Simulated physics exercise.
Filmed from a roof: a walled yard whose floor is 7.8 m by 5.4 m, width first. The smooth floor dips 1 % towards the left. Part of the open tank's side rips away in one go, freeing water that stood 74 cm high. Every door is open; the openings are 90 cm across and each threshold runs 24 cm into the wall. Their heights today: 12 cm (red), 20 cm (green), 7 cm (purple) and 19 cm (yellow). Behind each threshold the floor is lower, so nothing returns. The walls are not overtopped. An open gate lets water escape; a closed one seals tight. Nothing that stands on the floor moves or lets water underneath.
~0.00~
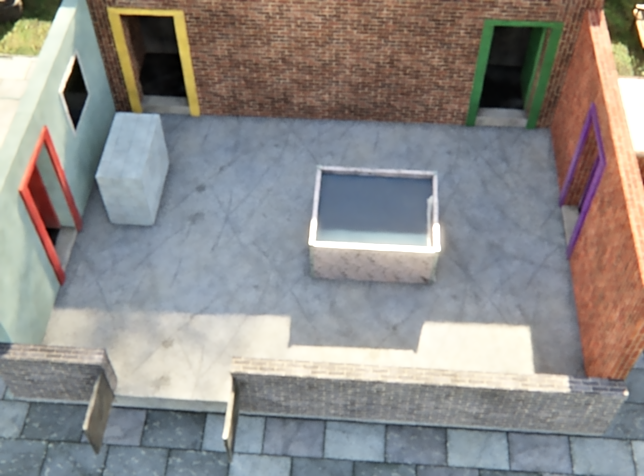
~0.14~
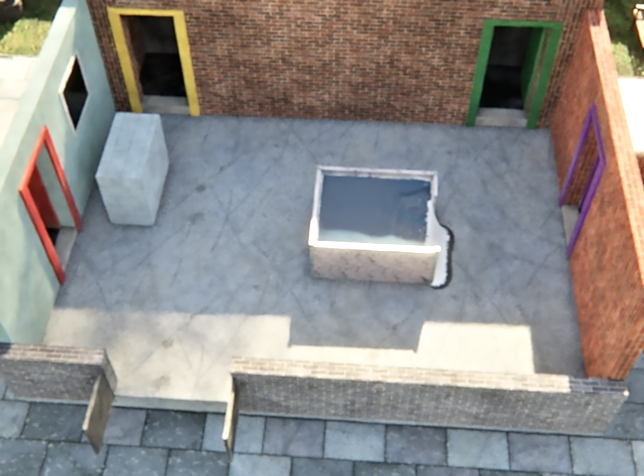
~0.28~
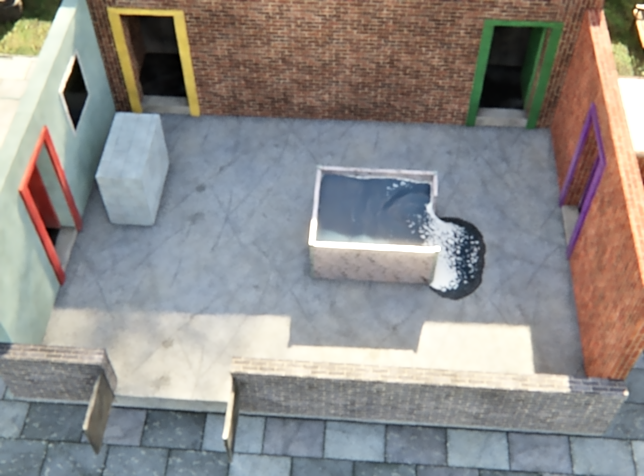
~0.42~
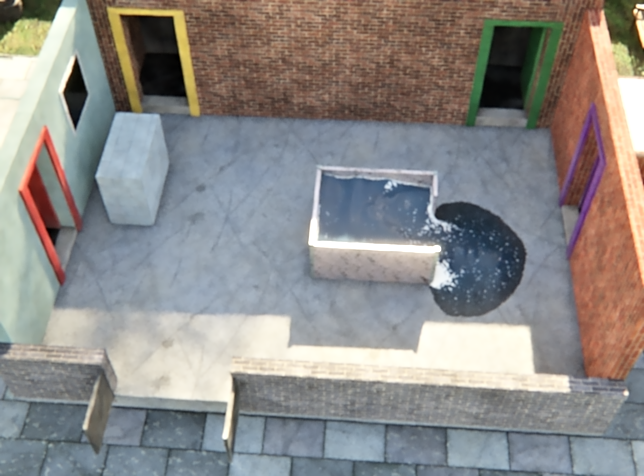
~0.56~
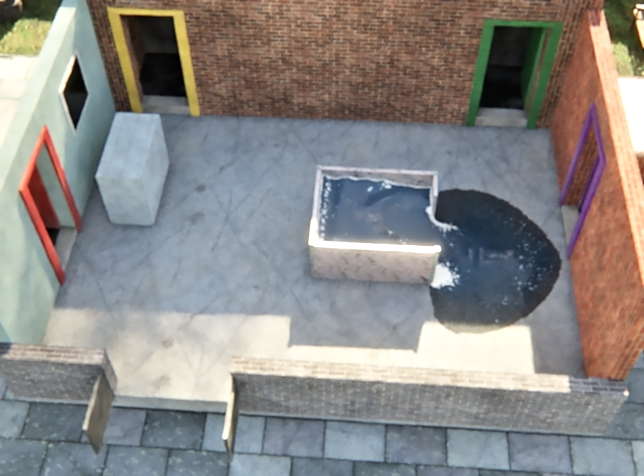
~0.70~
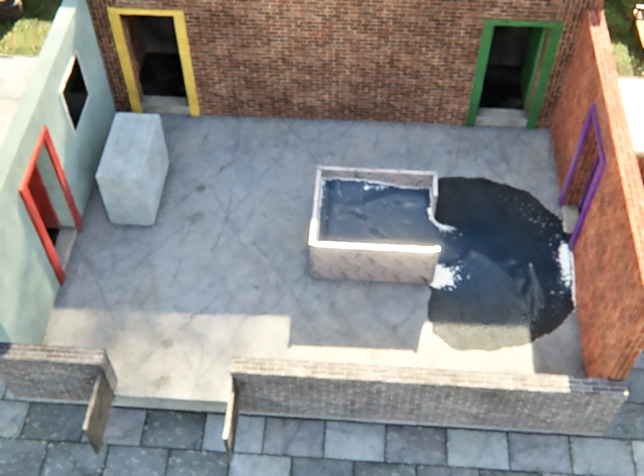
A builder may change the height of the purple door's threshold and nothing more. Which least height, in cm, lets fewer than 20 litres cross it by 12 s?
At least 25 cm or so.
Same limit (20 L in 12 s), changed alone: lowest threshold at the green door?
Roughly 10.0 cm at green.
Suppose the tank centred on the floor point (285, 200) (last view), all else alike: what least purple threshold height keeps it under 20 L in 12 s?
Some 19 cm.
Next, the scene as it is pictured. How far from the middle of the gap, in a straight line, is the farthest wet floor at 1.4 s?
Roughly 3.2 m.
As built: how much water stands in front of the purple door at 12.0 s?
About 2.0 cm.
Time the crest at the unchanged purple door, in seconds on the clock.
At about 1.8 s.
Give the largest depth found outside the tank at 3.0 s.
Roughly 25 cm.
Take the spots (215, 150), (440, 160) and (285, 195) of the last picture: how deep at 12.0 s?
About 7, 3 and 2 cm.
After 1.4 s water covers 20 % of the floor, deepest (36 cm) near (569, 277); 22 cm at the purple door, 58 litres in over its 7 cm threshold.
After 3.0 s water covers 30 % of the floor, deepest (25 cm) near (587, 406); 17 cm at the purple door, 208 litres in over its 7 cm threshold.
After 12.0 s water covers 95 % of the floor, deepest (10 cm) near (104, 154); 2 cm at the purple door, 258 litres in over its 7 cm threshold.
At the purple door as built, the water arrived by 0.7 s and peaked near 26 cm at 1.8 s.
Run again over the same 12 s with other heights there, 47 litres in over 20.5 cm, 9 litres over 27.5 cm. The limit of 20 litres is kept from about 25 cm up.
